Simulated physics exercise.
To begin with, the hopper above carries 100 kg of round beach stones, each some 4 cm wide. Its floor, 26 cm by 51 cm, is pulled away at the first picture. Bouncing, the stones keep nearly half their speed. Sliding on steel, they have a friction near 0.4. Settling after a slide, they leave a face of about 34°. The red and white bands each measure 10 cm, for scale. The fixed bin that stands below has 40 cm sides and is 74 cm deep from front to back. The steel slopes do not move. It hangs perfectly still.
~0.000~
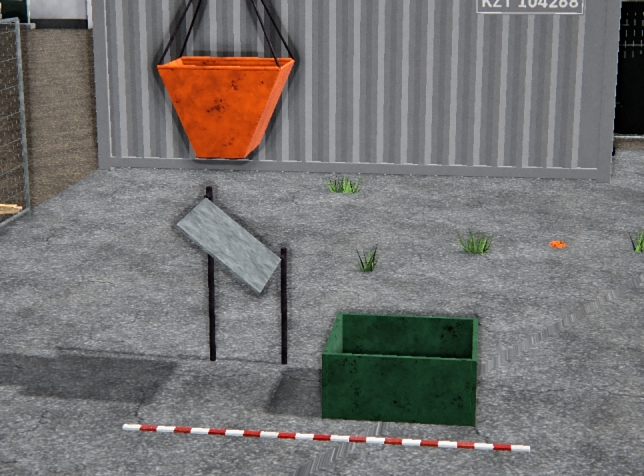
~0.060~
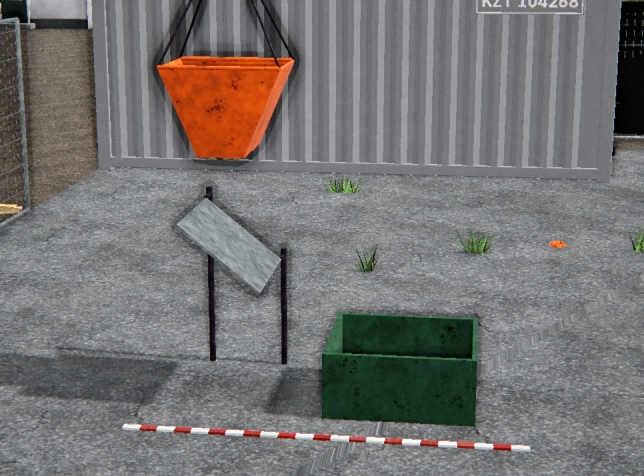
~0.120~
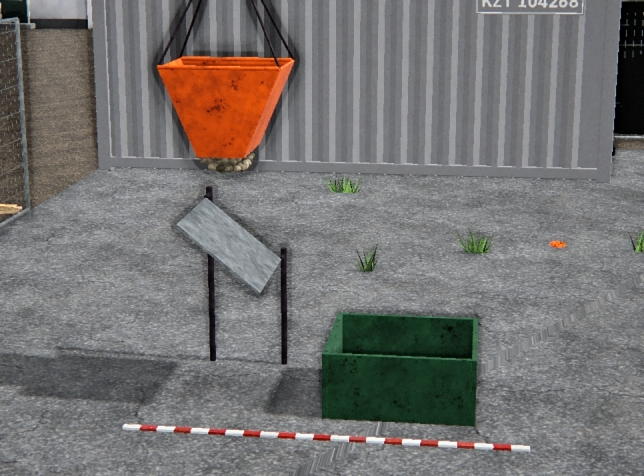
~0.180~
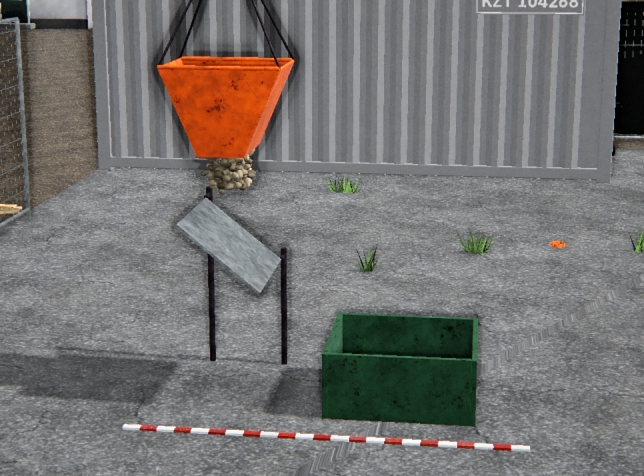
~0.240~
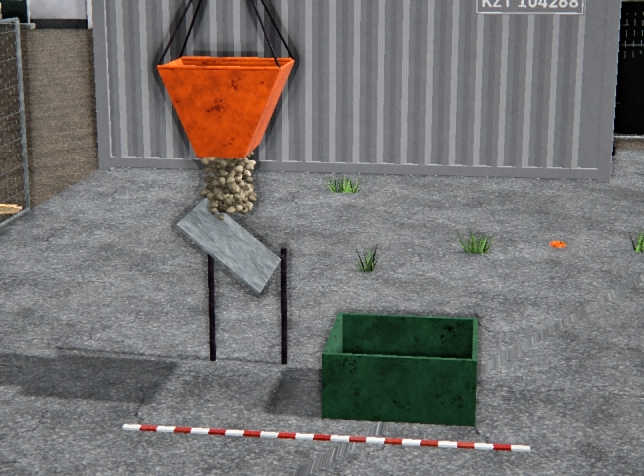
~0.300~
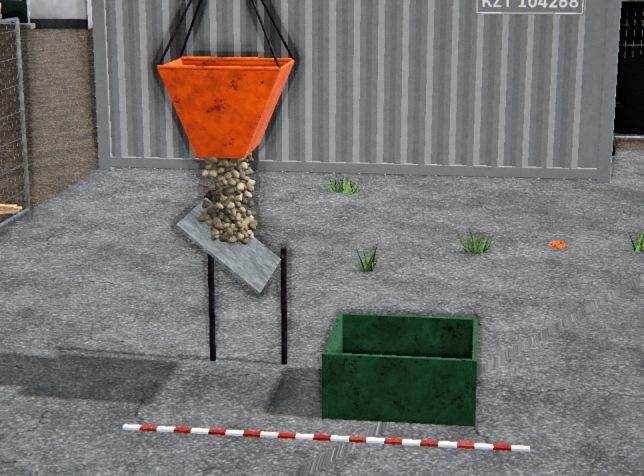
To begin with, an orange hopper hangs motionless above a tilted grey steel slab on dark posts, with an open green box standing to the lower right. Round, pale brown stones then emerge from the hopper's underside and drop in a lengthening stream, reaching the slab and spreading down over its sloping face.
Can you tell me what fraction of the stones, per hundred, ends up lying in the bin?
I'd say around 21 in every hundred.
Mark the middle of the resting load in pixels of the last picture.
Middle of load approx at pixel (323, 391).
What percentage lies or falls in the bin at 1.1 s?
About 20 per cent of it.
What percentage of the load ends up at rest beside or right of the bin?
I'd put it at roughly 20 in a hundred.
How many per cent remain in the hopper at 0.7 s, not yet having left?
I'd say some 0 per cent is still inside.
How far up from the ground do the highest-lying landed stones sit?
14 cm.
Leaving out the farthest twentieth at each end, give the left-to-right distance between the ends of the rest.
I'd put it at close to 130 cm.
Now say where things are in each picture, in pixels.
In the first frame, the outlet is at (220, 149); nothing has dropped yet.
In the second frame, the outlet is at (220, 149); 4 % is out.
The third frame shows outlet at (220, 149), the stream shows down to (236, 164); 89 % still inside.
The fourth frame shows outlet at (220, 149), the stream shows down to (237, 183); 80 % still inside.
The fifth frame shows outlet at (220, 149), the stream shows down to (237, 208); 69 % still inside.
The sixth frame shows outlet at (220, 149), the stream shows down to (244, 234); 58 % still inside.
After 0.7 s, 0 % in the hopper, 44 % on the steel, 51 % falling or lying left of the bin, 4 % falling or lying in the bin, 1 % falling or lying beside or right of the bin; the stones farthest right are at (393, 375).
After 1.1 s, 0 % in the hopper, 3 % on the steel, 62 % falling or lying left of the bin, 20 % falling or lying in the bin, 15 % falling or lying beside or right of the bin; the stones farthest right are at (466, 394).
After 1.7 s, 0 % in the hopper, 59 % falling or lying left of the bin, 21 % falling or lying in the bin, 20 % falling or lying beside or right of the bin; the stones farthest right are at (518, 419).
After 2.6 s, 0 % in the hopper, 59 % falling or lying left of the bin, 21 % falling or lying in the bin, 20 % falling or lying beside or right of the bin; the stones farthest right are at (535, 415).
After 4.5 s, 0 % in the hopper, 59 % left of the bin, 21 % in the bin, 20 % beside or right of the bin; the stones farthest right are at (535, 415).
